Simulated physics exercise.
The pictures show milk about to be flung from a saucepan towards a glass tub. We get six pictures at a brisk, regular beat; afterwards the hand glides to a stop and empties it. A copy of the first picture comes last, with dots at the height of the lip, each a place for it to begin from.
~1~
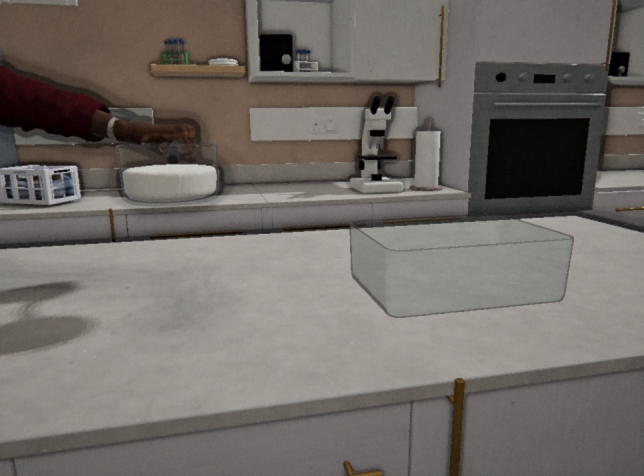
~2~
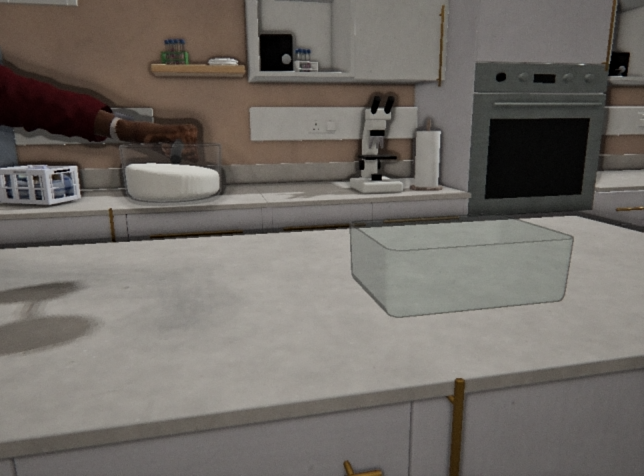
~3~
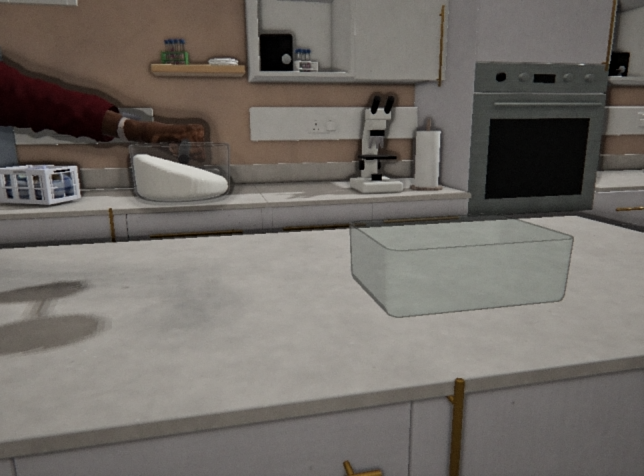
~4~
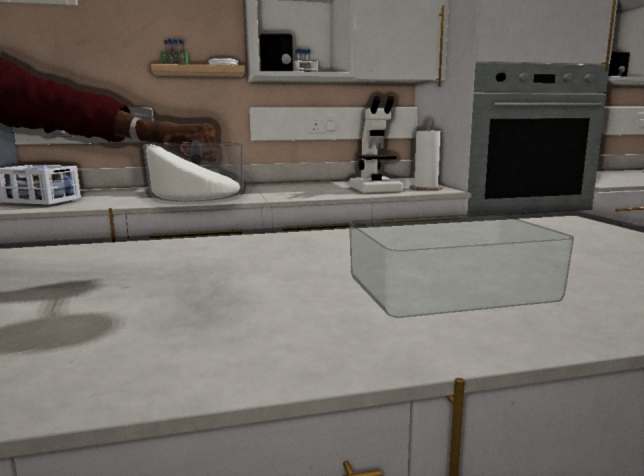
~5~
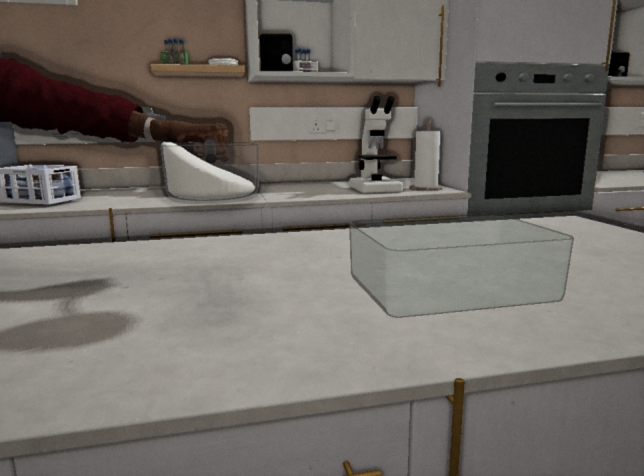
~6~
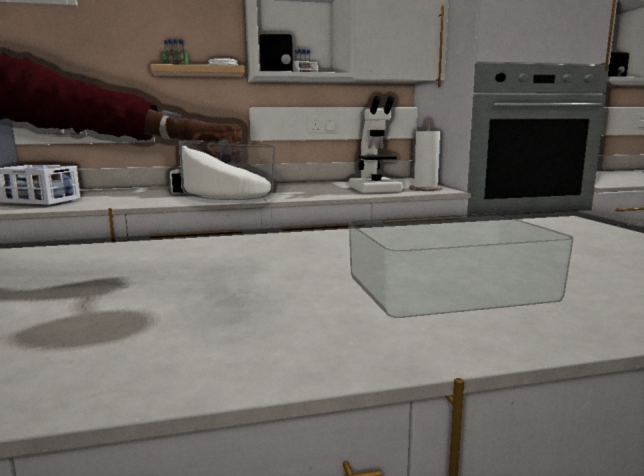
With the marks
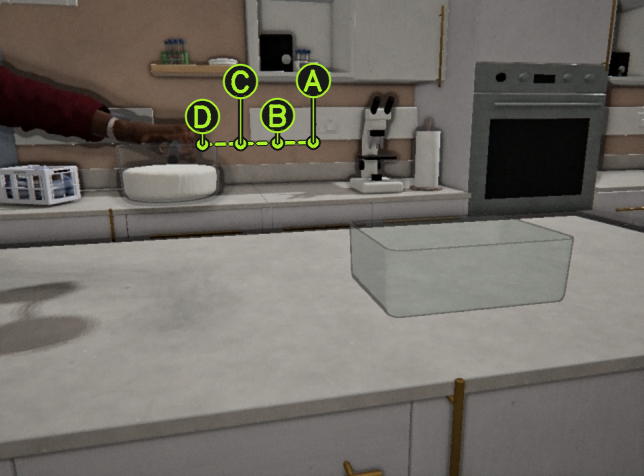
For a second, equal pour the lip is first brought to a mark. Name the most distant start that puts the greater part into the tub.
I would pick dot B.
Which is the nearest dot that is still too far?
C it is.
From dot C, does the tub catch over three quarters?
No, it does not.
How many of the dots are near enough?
Two of them.
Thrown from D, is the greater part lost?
Yes, it does.
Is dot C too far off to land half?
Yes, that goes wrong.
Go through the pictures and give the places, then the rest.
The first picture shows upright, lip at (215, 144); tub from (385, 317) to (561, 299); nothing has left yet.
The second picture shows upright, lip at (218, 144); nothing has left yet.
The third picture shows upright, lip at (227, 143); nothing has left yet.
The fourth picture shows upright, lip at (240, 143); nothing has left yet.
The fifth picture shows upright, lip at (256, 143); nothing has left yet.
The sixth picture shows tipped about 3°, lip at (273, 145); nothing has left yet.
On the marked copy, A at (313, 142); B at (277, 143); C at (240, 143); D at (202, 144).
With A, about 92 % lands in the tub, 2 % falls short and 7 % goes beside or beyond.
With B, about 64 % lands in the tub, 31 % falls short and 5 % goes beside or beyond.
With C, about 37 % lands in the tub, 60 % falls short and 3 % goes beside or beyond.
With D, about 15 % lands in the tub, 84 % falls short.
